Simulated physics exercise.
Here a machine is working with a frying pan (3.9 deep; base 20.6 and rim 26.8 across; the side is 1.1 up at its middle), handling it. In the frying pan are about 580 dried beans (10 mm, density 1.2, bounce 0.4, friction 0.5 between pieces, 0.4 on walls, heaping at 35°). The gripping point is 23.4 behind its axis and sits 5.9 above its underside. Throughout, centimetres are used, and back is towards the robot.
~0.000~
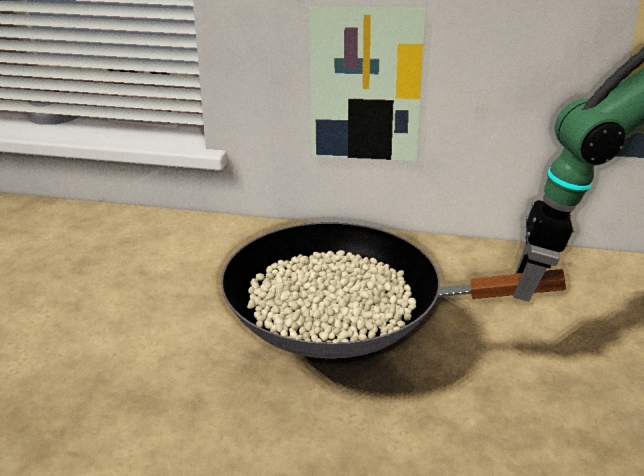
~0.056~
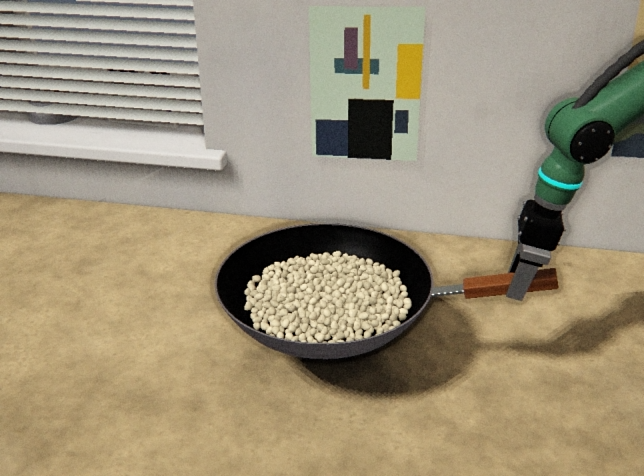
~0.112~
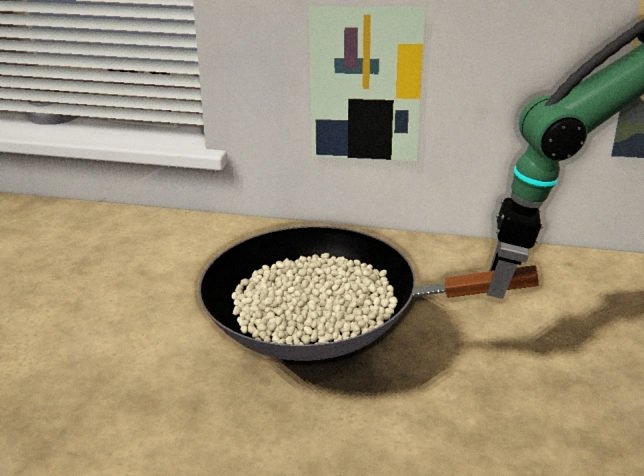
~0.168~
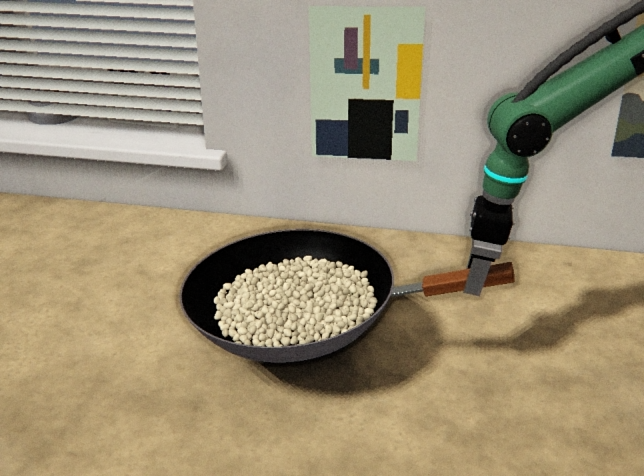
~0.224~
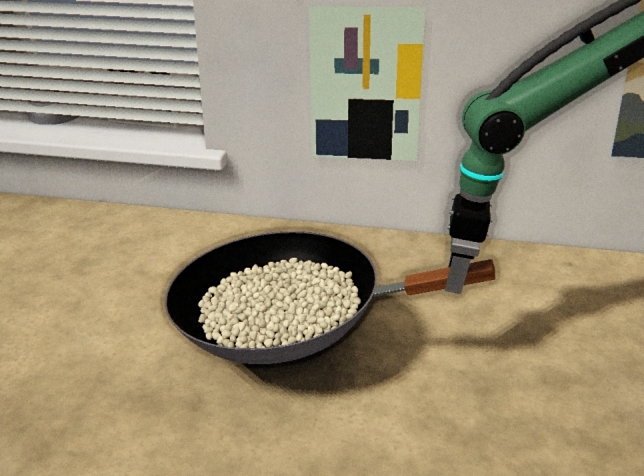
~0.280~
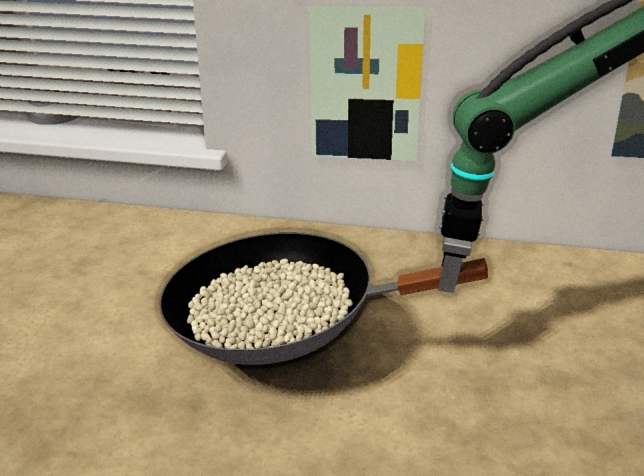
A green and black robot arm at the right grips the brown handle of a black frying pan on a mottled tan counter, seen from slightly above by a still camera. Pale dried beans are heaped in the pan, with white blinds at the left and a colourful geometric poster on the grey wall behind. The arm moves the pan a short way left, tilting it slightly leftward, while the beans stay heaped inside.
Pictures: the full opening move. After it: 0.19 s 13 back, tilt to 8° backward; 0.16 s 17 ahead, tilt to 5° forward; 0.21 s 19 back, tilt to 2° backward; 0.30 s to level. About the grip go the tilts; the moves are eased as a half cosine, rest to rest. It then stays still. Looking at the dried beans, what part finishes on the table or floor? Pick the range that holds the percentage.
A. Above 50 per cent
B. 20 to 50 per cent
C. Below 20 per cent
C.
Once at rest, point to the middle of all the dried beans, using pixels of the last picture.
Near pixel (385, 302).
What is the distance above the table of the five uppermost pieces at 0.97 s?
Roughly 30 cm high.
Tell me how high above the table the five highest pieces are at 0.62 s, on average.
About 26 cm.
After 0.62 s, tilted 5° forward, highest piece 27 above the table; 382 in the frying pan, 200 in flight or on a rim.
After 0.97 s, tilted 1° backward, highest piece 36 above the table; 498 in the frying pan, 38 on the table or floor, 46 in flight or on a rim.
After 1.34 s, level, highest piece 14 above the table; 514 in the frying pan, 67 on the table or floor, 1 in flight or on a rim.
After 2.39 s, level, highest piece 14 above the table; 514 in the frying pan, 68 on the table or floor.
At rest, 514 in the frying pan, 68 on the table or floor. That is 12 % on the table or floor.
